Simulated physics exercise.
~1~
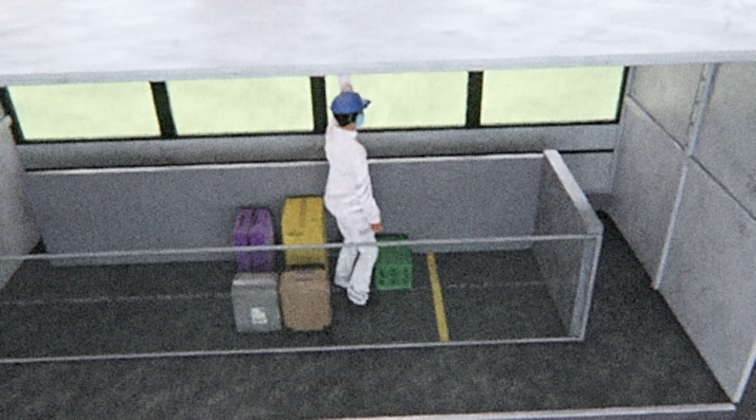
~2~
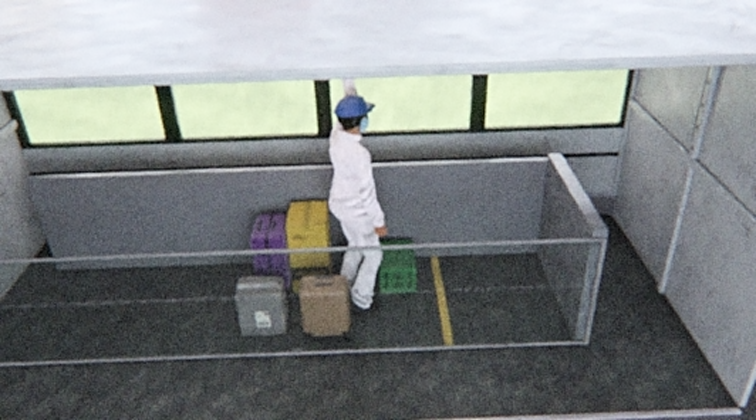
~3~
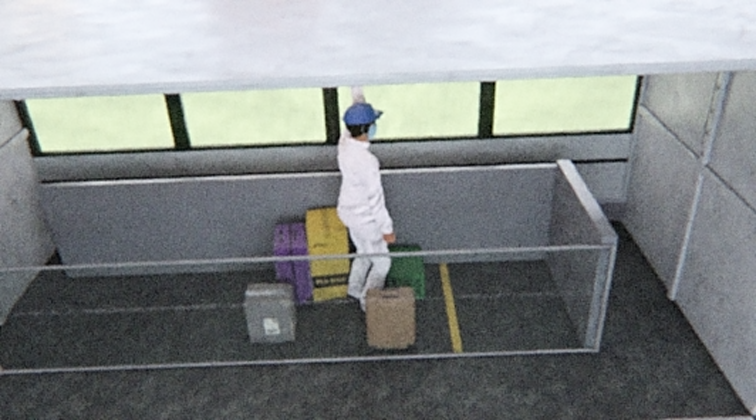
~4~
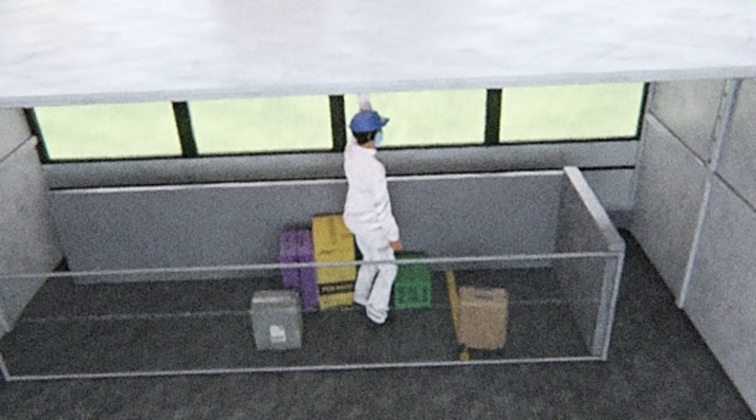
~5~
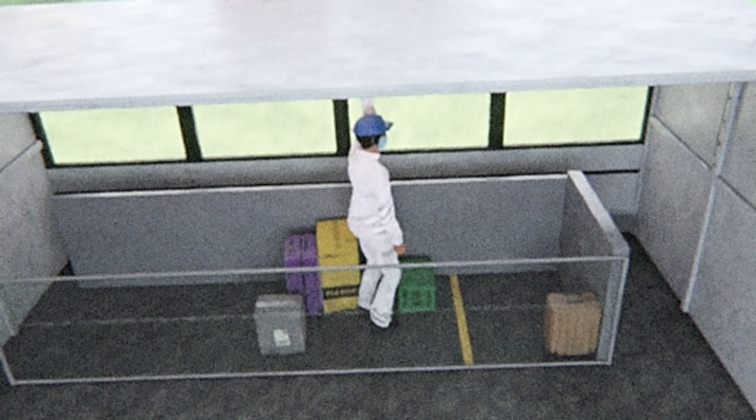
A small brown wheeled case stands upright on the dark floor of a bus bay, seen from above through a clear low panel. Beside it is a grey pack, with a large purple case and a tall yellow bag behind, and a green crate to the right near a yellow line. A passenger in white clothes, a blue cap and a mask stands among them, one arm raised. The brown case rolls right, passing in front of the passenger, while the other luggage stays largely in place. It crosses the yellow line and ends upright near the right-hand wall, the rest remaining short of the line.
